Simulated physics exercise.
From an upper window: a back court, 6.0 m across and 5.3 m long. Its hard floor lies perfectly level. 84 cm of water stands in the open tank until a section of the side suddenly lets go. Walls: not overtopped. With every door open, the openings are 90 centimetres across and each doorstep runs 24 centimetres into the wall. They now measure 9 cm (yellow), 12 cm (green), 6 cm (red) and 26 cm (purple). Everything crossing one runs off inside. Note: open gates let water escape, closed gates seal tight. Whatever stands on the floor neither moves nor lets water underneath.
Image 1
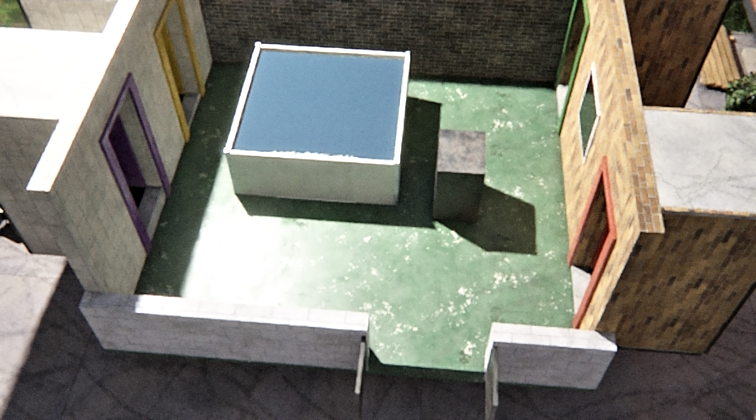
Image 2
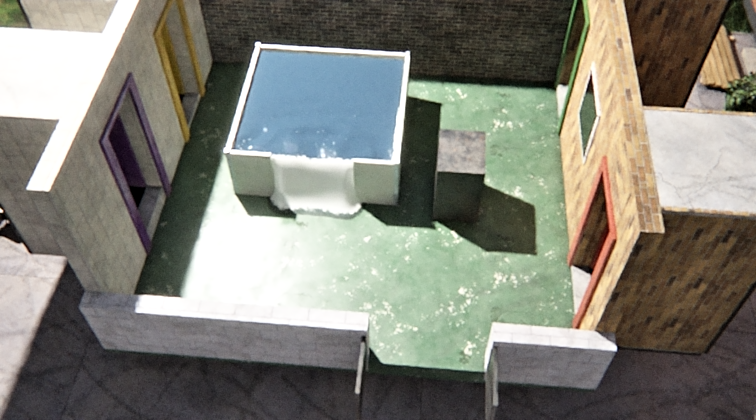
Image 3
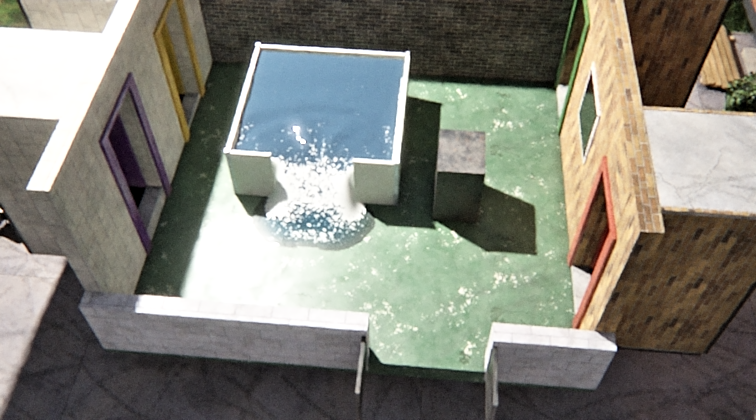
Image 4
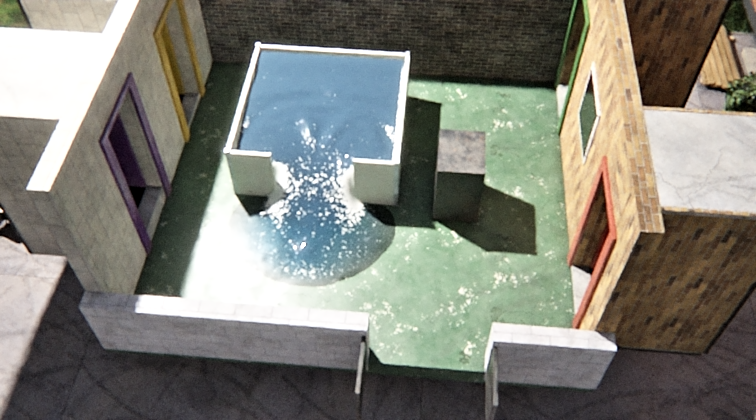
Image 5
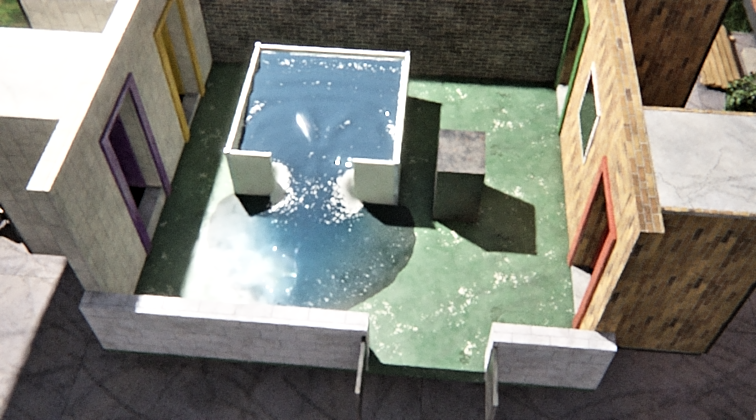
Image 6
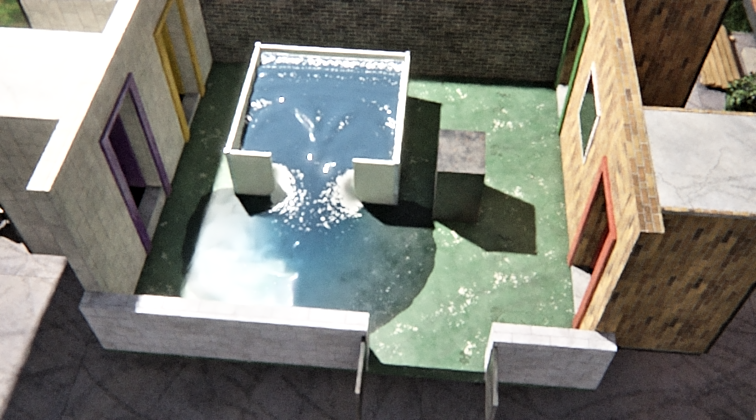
A large open tank of still water in a walled court opened at its front, and foaming water poured through the gap, spreading across the green floor toward the low front wall.
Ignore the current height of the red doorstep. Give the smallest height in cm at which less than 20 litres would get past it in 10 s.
Close to 16 cm is just enough.
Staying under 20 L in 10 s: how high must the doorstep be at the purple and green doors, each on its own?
Some 12.0 cm for purple, some 15 cm for green.
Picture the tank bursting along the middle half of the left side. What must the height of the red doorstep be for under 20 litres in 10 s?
Close to 10.5 cm at the least.
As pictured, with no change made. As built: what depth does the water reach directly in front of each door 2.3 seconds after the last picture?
Door by door, in centimetres - yellow 4, green 0, red 14, purple 16.
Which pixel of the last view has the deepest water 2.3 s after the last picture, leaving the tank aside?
At about pixel (124, 325).
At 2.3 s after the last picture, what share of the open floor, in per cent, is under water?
Wet share: Near 55 %.
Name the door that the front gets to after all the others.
Green.
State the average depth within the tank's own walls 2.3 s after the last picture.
Around 39 centimetres.
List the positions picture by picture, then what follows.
In the first frame, the open tank at (323, 104) is whole and still, 84 cm deep; the red door at (590, 252) is dry.
In the second frame, the front is at (280, 210), 0.3 m from the gap at (315, 185); 0.3 m2 of floor is wet, 84 cm left at the back.
In the third frame, the front is at (278, 240), 0.8 m from the gap at (315, 186); 1.1 m2 of floor is wet, 84 cm left at the back.
In the fourth frame, the gap is at (315, 186), the front 1.5 m out at (291, 280); the back of the open tank holds 84 cm.
In the fifth frame, water pours out at (315, 185) and has run 2.2 m, to a hidden place; about 7 cm deep outside, 80 cm at the back.
In the sixth frame, the front is at a hidden place, 2.4 m from the gap at (315, 185); 6.5 m2 of floor is wet, 71 cm left at the back; 2.1 m in a straight line remain to the red door at (590, 252).
Then, 0.7 s after the last picture water covers 35 % of the floor, deepest (52 cm) near (124, 325); it has not reached the red door.
Then, 2.3 s after the last picture water covers 55 % of the floor, deepest (40 cm) near (124, 325); 14 cm at the red door, 4 litres in over its 6 cm doorstep.
Then, 9.3 s after the last picture water covers 100 % of the floor, deepest (17 cm) near (407, 76); 11 cm at the red door, 249 litres in over its 6 cm doorstep.
At the red door as built, the water peaked near 17 cm, 4.1 s after the last picture.
With a doorstep of 14.5 cm, 38 litres would have come in within the 10 s; with 19.5 cm, 6 litres. So under 20 litres takes about 16 cm.
